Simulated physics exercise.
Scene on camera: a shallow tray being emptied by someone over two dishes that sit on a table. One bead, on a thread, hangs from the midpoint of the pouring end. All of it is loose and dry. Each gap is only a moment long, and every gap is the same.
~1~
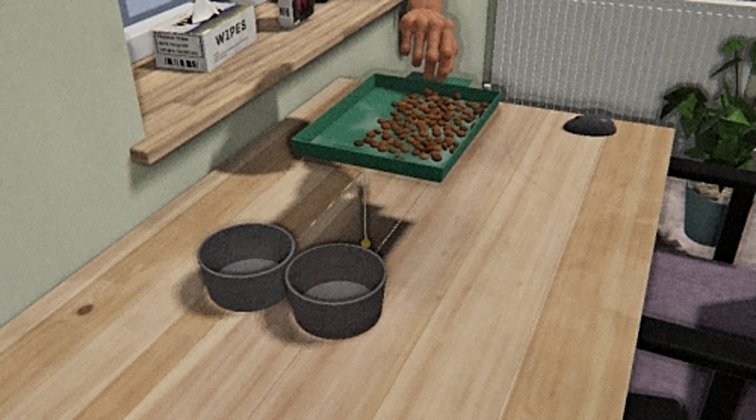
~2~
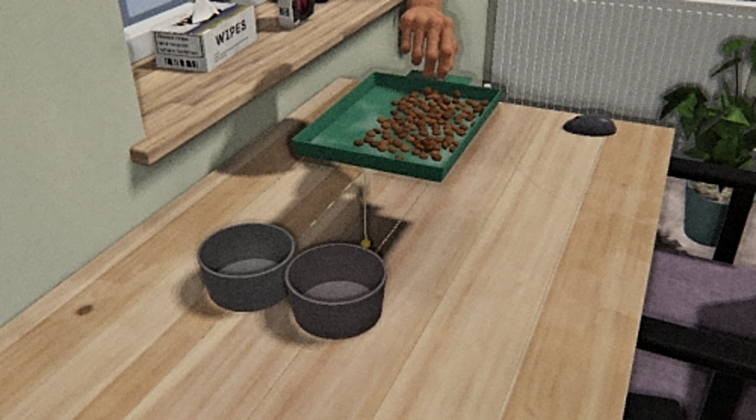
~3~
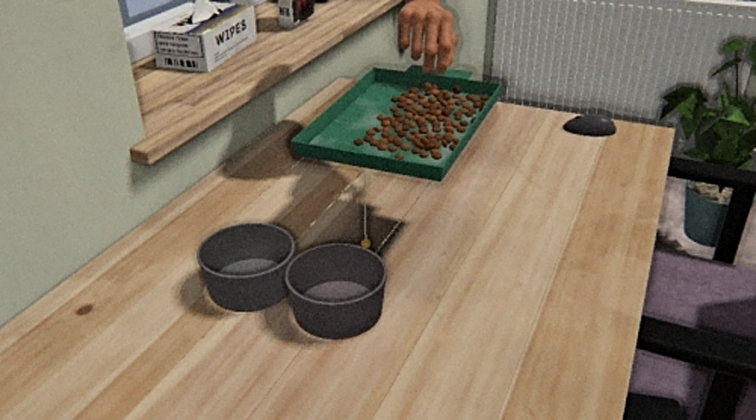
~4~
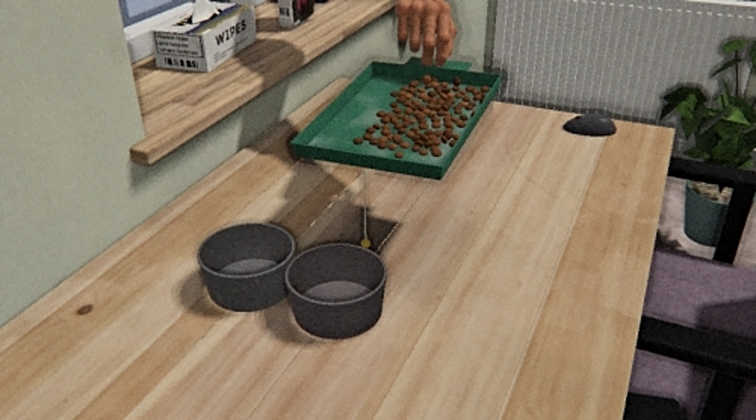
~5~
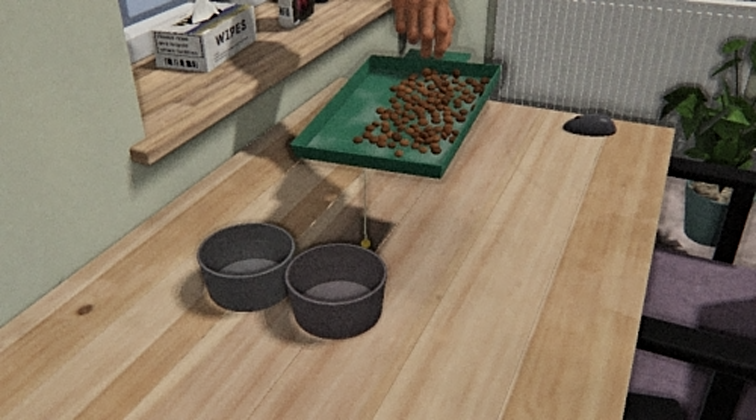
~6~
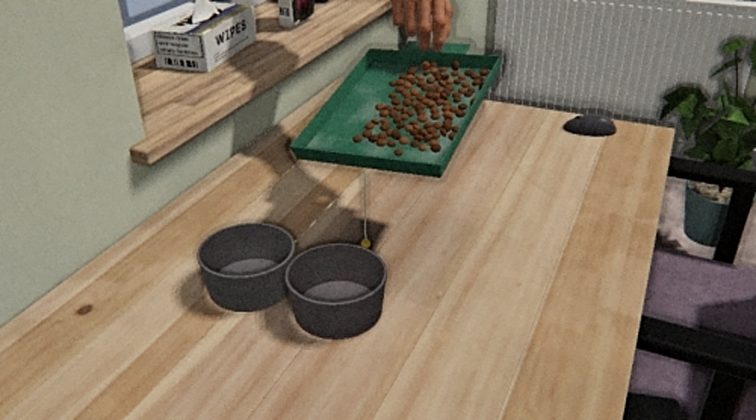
On a wooden table beside a windowsill, a hand holds the far end of a green tray of brown kibble above two dark dishes, then gradually raises that end, tilting the tray slightly while the dishes stay still.
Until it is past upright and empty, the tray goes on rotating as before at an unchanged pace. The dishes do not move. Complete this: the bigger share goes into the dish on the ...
Right.
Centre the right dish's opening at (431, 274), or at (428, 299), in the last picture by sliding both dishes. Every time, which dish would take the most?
Try 1 - the dish at left, try 2 - the dish at left.
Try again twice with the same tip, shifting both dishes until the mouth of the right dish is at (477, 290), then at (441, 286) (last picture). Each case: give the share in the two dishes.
Try 1: Some 10 %; try 2: Some 50 %.
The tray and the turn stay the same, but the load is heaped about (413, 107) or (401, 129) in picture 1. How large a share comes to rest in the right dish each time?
Respectively 50 and 40 per cent.
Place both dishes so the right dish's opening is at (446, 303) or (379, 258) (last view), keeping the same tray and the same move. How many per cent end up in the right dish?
You'd get 0 in a hundred the first time and 0 in a hundred the second.
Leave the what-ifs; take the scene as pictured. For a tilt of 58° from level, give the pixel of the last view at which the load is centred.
The load is centred near (346, 137).
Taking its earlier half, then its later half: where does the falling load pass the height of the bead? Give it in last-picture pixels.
About (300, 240) to begin with, then about (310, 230).
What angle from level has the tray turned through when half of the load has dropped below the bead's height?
Somewhere near 95°.
Soon, tray tipped steeply; nearly all on the tray; a stray few in the air.
A while on, tray tipped right over; about a quarter on the tray; about a third in the right dish; a small part in the left dish; a small part outside both; about a quarter in the air.
Towards the end, tray tipped past a quarter turn; about half in the right dish; about a quarter in the left dish; about a quarter outside both.
Finally, tray tipped past a quarter turn; about half in the right dish; about a quarter in the left dish; about a quarter outside both.
